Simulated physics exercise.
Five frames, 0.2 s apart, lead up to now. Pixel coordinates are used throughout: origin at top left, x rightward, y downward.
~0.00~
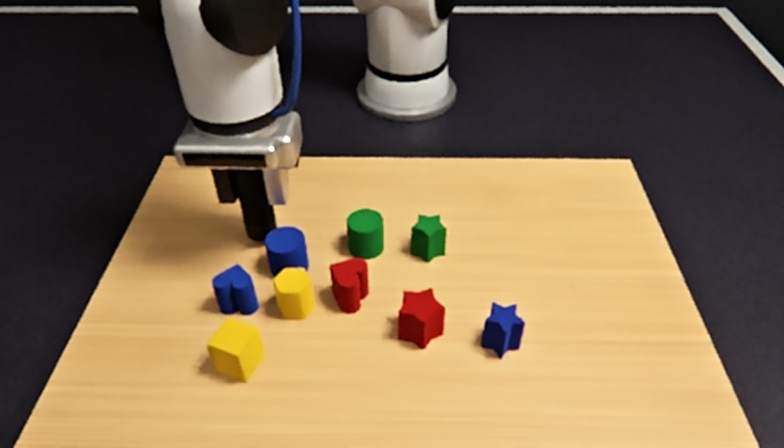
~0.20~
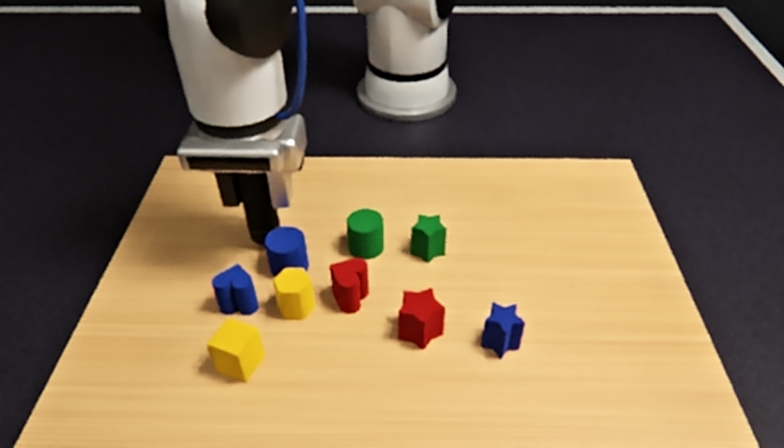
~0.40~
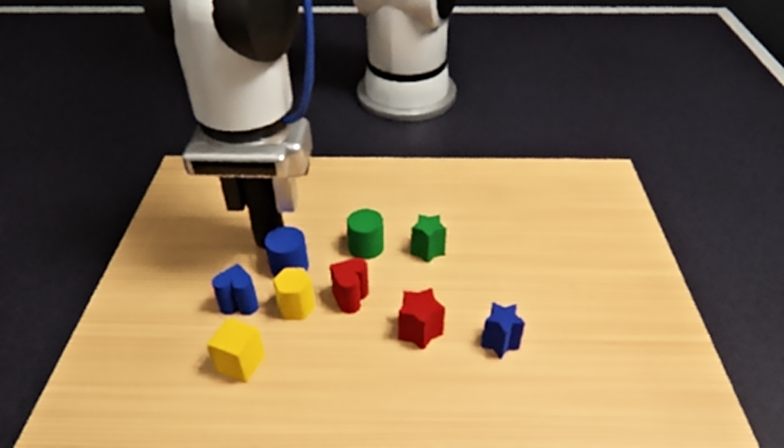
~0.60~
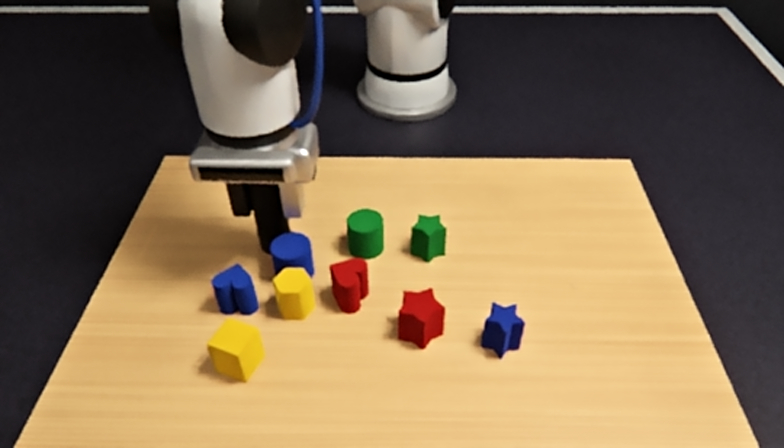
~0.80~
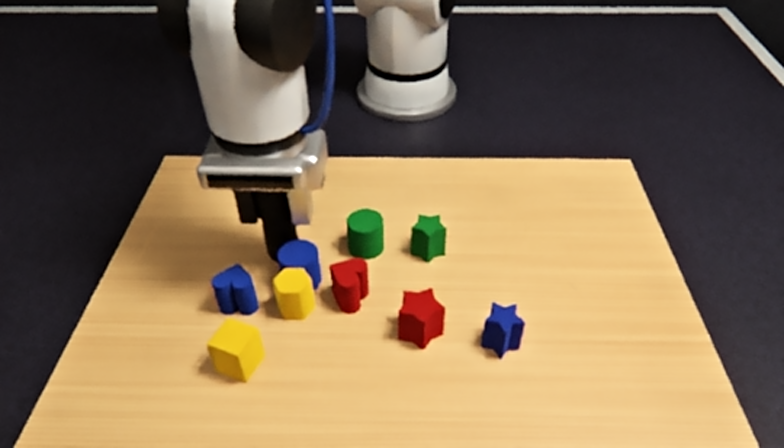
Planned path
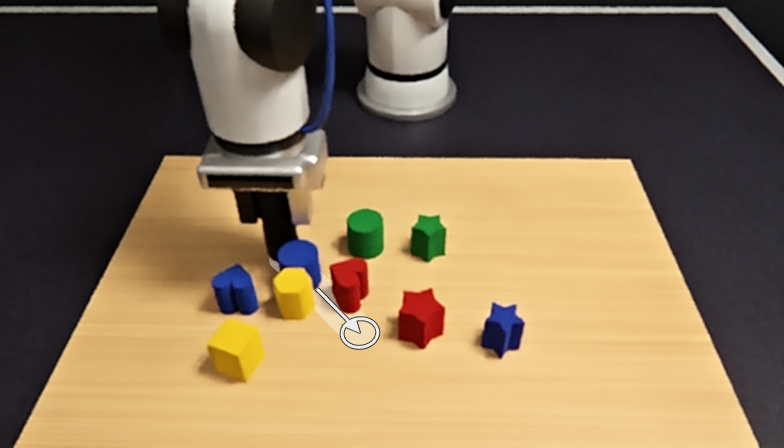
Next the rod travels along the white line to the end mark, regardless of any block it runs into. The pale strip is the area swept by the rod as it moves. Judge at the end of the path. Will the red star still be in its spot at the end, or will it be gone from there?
That block is going to be left alone.
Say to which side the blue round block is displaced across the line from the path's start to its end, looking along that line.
Off to the right side.
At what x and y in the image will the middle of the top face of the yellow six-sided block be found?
Somewhere near (290, 296).
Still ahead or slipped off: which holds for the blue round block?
Final position: Ahead.
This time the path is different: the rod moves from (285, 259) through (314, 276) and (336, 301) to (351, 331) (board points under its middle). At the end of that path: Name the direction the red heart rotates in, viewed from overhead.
Prediction: Counterclockwise.
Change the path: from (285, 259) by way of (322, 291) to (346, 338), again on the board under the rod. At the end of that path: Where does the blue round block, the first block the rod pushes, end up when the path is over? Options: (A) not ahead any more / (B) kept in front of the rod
Option B.
The line goes from (285, 259) directly to (360, 333).
What follows on the original path. One third of the way, rod at (308, 274); yellow six-sided block at (290, 295), turned 45° clockwise; blue round block at (324, 277); red heart at (361, 272).
Two thirds of the way, rod at (333, 299); yellow six-sided block at (290, 296), turned 50° clockwise; blue round block at (344, 306); red heart at (366, 273).
At the end, rod at (359, 326); yellow six-sided block at (290, 296), turned 50° clockwise; blue round block at (360, 338); red heart at (370, 274), turned 15° anticlockwise; red star unmoved.
